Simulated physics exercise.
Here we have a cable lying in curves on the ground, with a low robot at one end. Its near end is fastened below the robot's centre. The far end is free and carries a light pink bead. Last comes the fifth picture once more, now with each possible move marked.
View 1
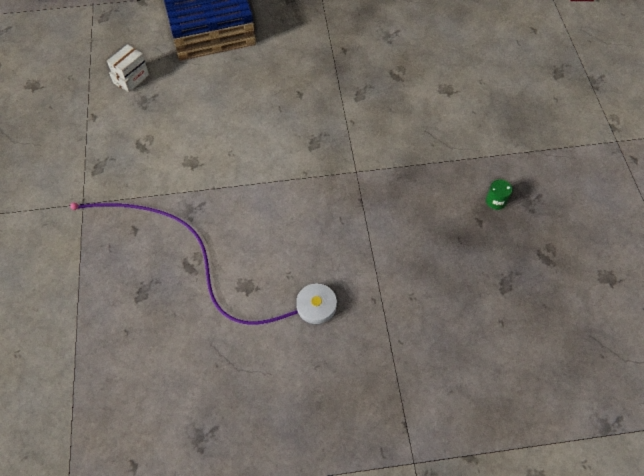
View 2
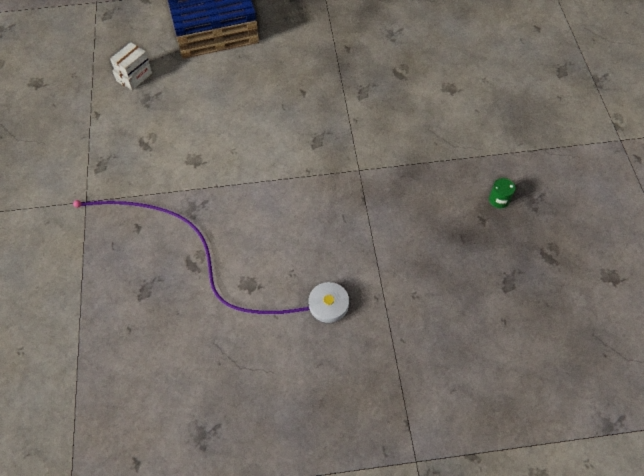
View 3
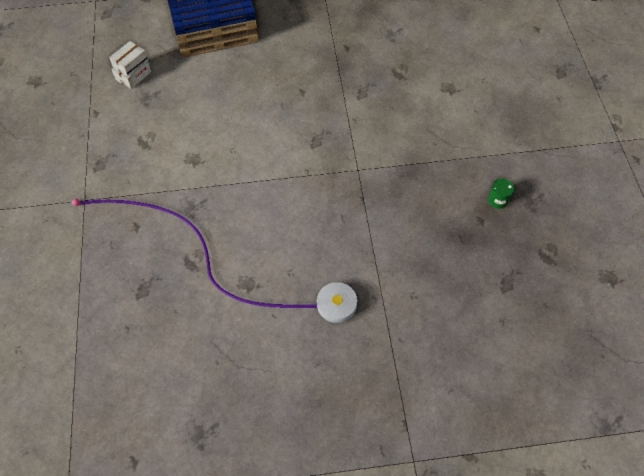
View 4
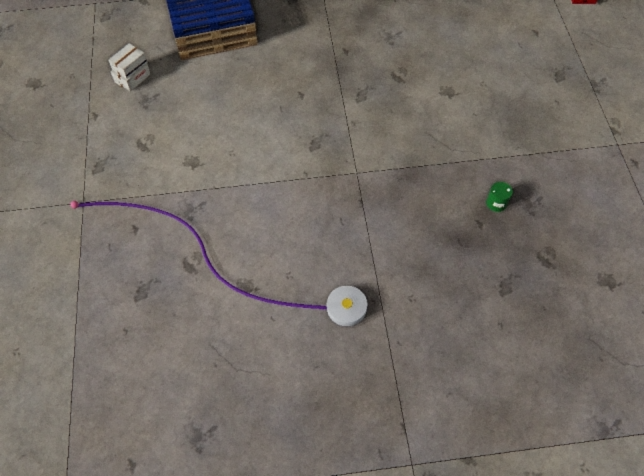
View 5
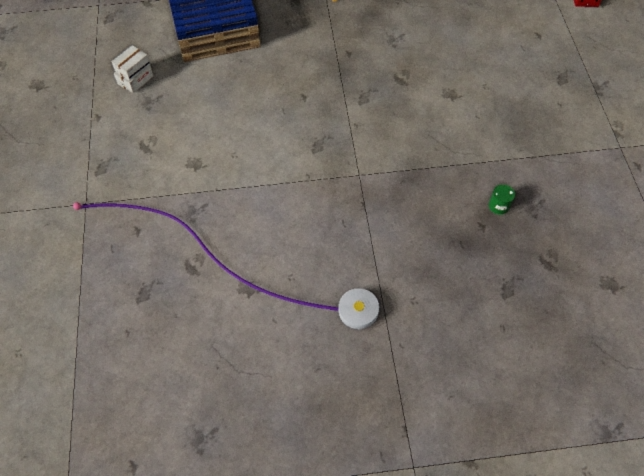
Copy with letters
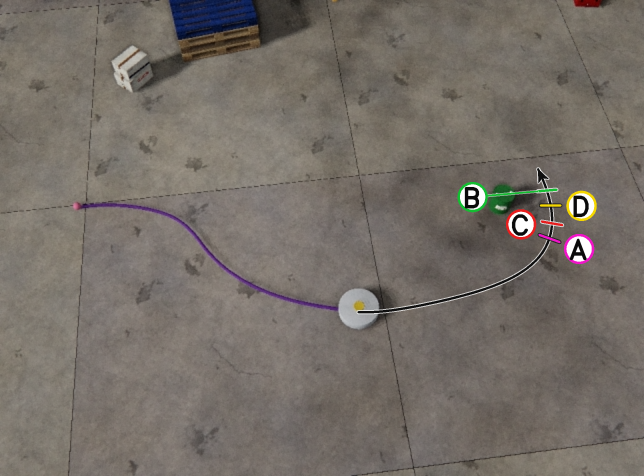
A low white disc-shaped robot with a yellow centre slides slowly right across grey paved ground, gradually straightening the curved purple cable attached to it, while the cable's pink-tipped far end and a green keg stay in place.
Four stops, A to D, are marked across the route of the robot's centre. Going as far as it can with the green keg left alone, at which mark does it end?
It should halt at B.
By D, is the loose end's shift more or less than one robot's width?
More.
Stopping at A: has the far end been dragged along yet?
Yes.
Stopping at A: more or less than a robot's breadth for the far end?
More.
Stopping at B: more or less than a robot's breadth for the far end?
By then, more.
On the copy, A at (549, 238); B at (547, 191); C at (552, 223); D at (551, 205); the route from (358, 312) via (513, 277) to (538, 169).
On B. First, robot (459, 294), middle of the cable (289, 269), free end (143, 219).
Then, robot (542, 252), middle of the cable (374, 268), free end (216, 242).
Finally, robot (549, 187), middle of the cable (413, 254), free end (253, 250); nothing has been touched.
By contrast, A is safe but short; C is safe but short; D is safe but short.
